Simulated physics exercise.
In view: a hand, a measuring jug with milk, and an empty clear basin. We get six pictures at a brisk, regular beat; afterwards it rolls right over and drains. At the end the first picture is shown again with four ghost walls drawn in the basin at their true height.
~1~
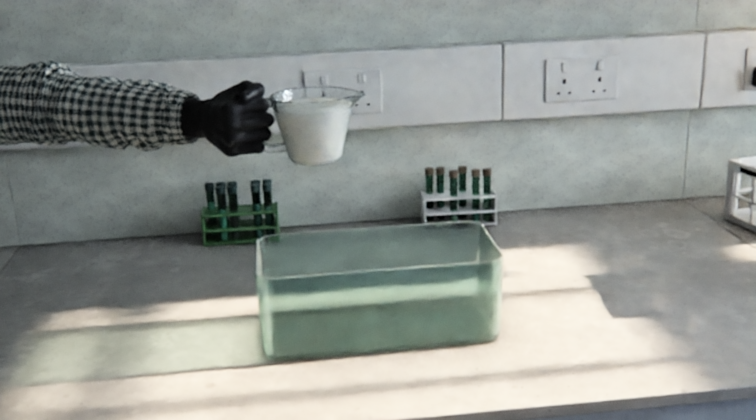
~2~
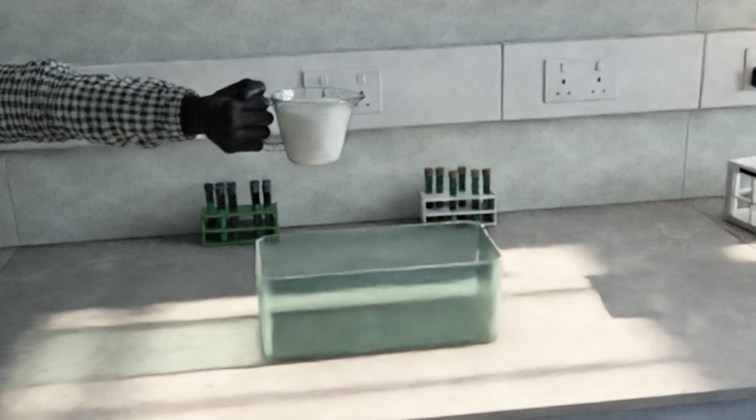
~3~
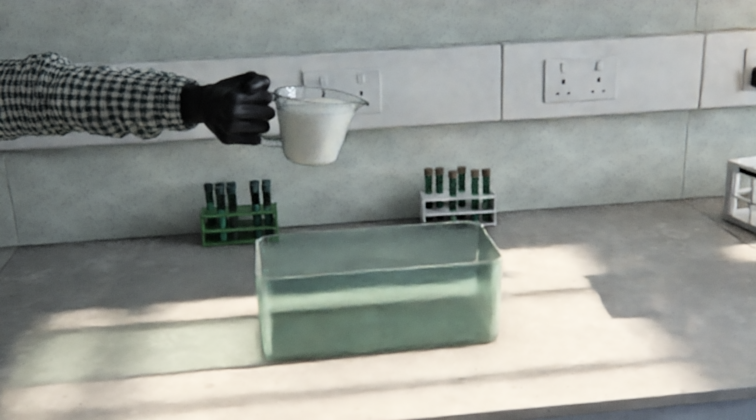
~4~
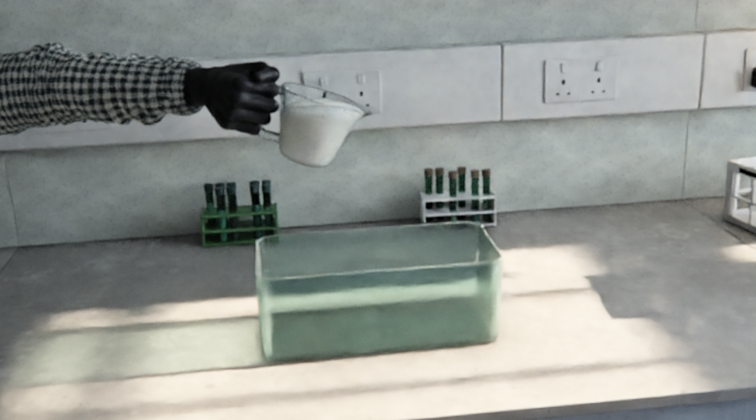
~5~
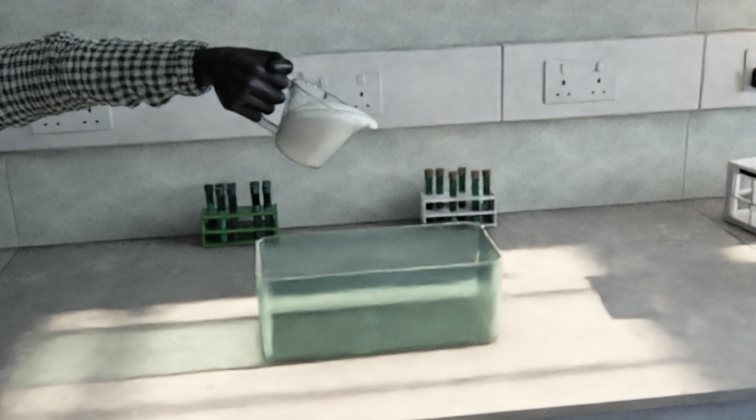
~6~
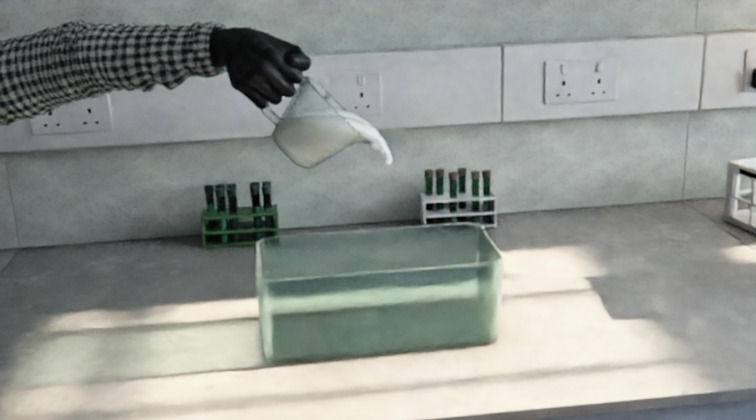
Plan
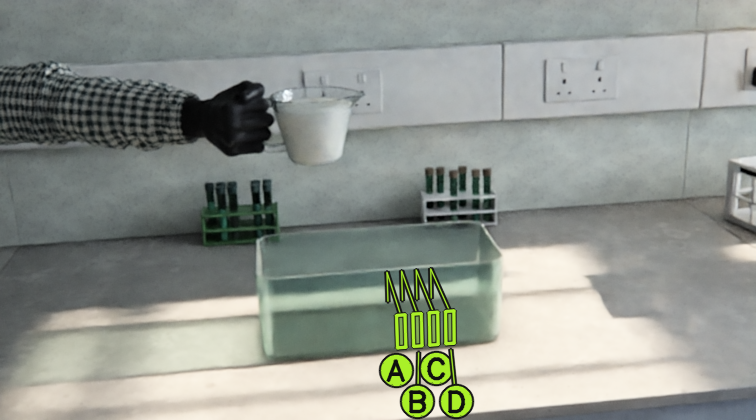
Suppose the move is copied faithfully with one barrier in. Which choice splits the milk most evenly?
I would pick slot B.
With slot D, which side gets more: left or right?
The left side.
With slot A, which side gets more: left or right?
The right one.
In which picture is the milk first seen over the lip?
Picture 5.
On the marked copy, A at (402, 353); B at (418, 352); C at (434, 351); D at (450, 349).
If A is chosen, about 23 % ends left of the wall and 75 % right of it.
If B is chosen, about 52 % ends left of the wall and 45 % right of it; 3 % is lost outside.
If C is chosen, about 77 % ends left of the wall and 19 % right of it; 4 % is lost outside.
If D is chosen, about 90 % ends left of the wall and 5 % right of it; 5 % is lost outside.
